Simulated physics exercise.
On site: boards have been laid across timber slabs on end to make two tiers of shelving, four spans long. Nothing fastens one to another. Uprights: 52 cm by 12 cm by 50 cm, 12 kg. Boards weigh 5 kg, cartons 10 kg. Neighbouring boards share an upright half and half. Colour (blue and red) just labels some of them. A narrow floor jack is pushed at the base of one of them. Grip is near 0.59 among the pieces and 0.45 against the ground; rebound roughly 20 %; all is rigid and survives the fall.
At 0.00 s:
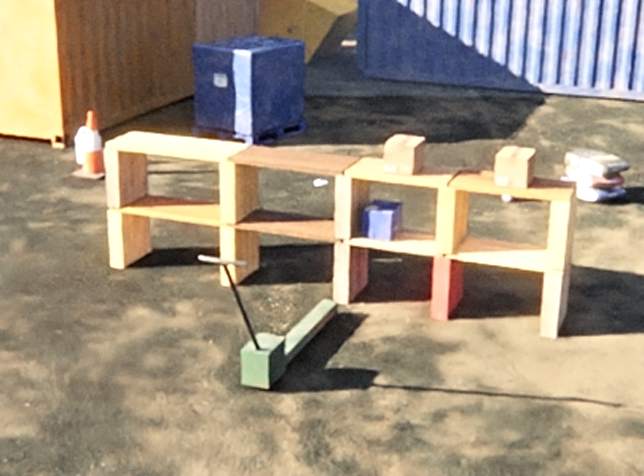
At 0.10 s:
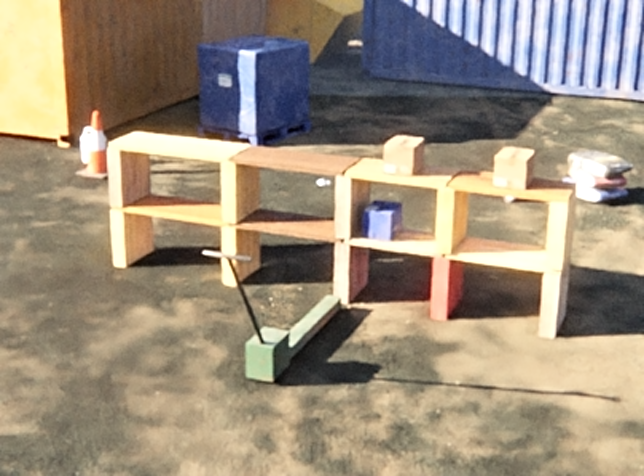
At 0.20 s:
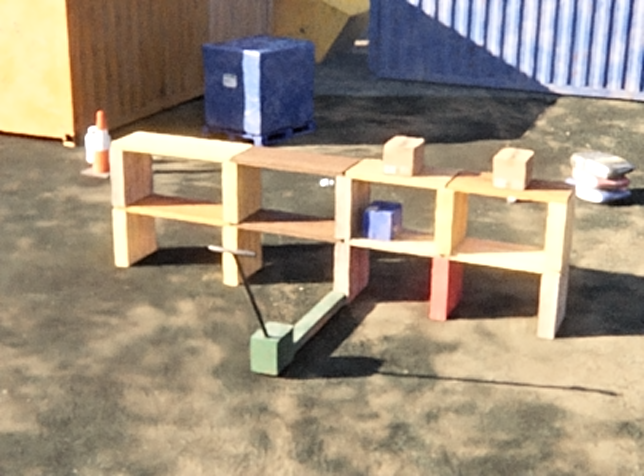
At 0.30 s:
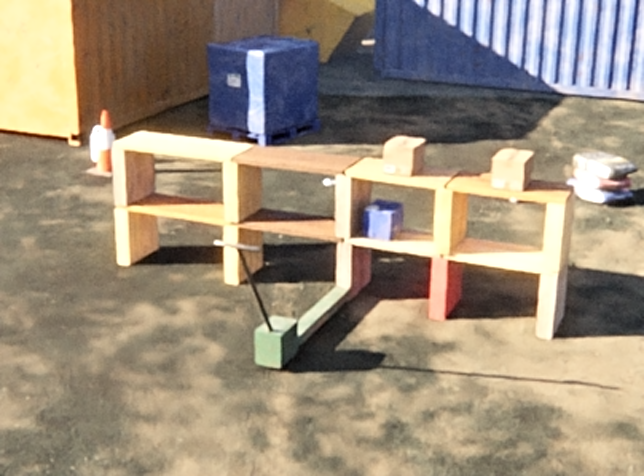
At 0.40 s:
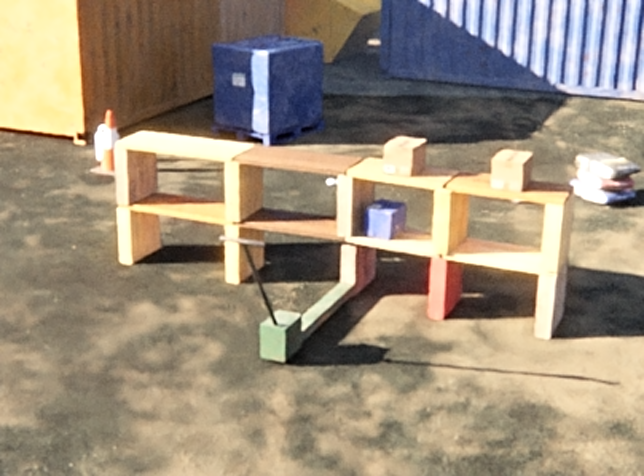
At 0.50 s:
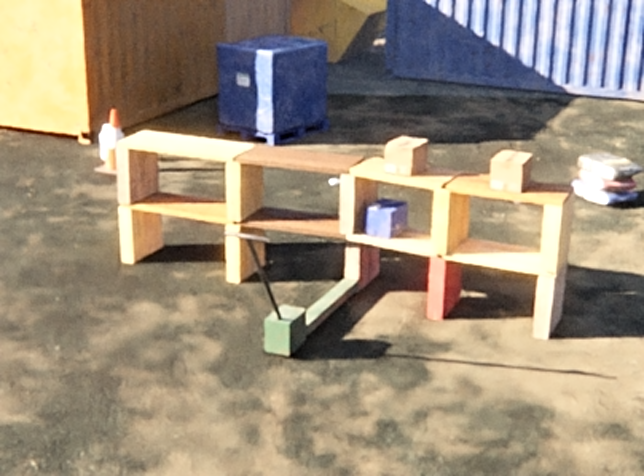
In a sunlit yard, a green floor jack slides in against the base of two-tier plank shelving holding cartons, nudging it slightly.
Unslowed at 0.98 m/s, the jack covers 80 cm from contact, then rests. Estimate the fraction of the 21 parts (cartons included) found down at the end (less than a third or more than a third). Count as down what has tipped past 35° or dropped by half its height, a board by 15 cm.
Ending down: More than a third.
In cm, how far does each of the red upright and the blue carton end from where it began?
Red 0, blue 70.
After 1.00 s, none of the 21 pieces down, 19 disturbed; blue carton 10° from how it stood, 8 cm lower.
After 1.68 s, 8 of the 21 pieces down; blue carton 37° from how it stood, 49 cm lower; red upright 7° from how it stood.
After 2.30 s, 15 of the 21 pieces down; blue carton 35° from how it stood, 50 cm lower.
In the end (4.2 s), 15 of the 21 pieces down; blue carton 34° from how it stood, 50 cm lower; red upright unmoved. That is 71 per cent. From the last view, middles, blue carton near (389, 260), red upright near (447, 279).
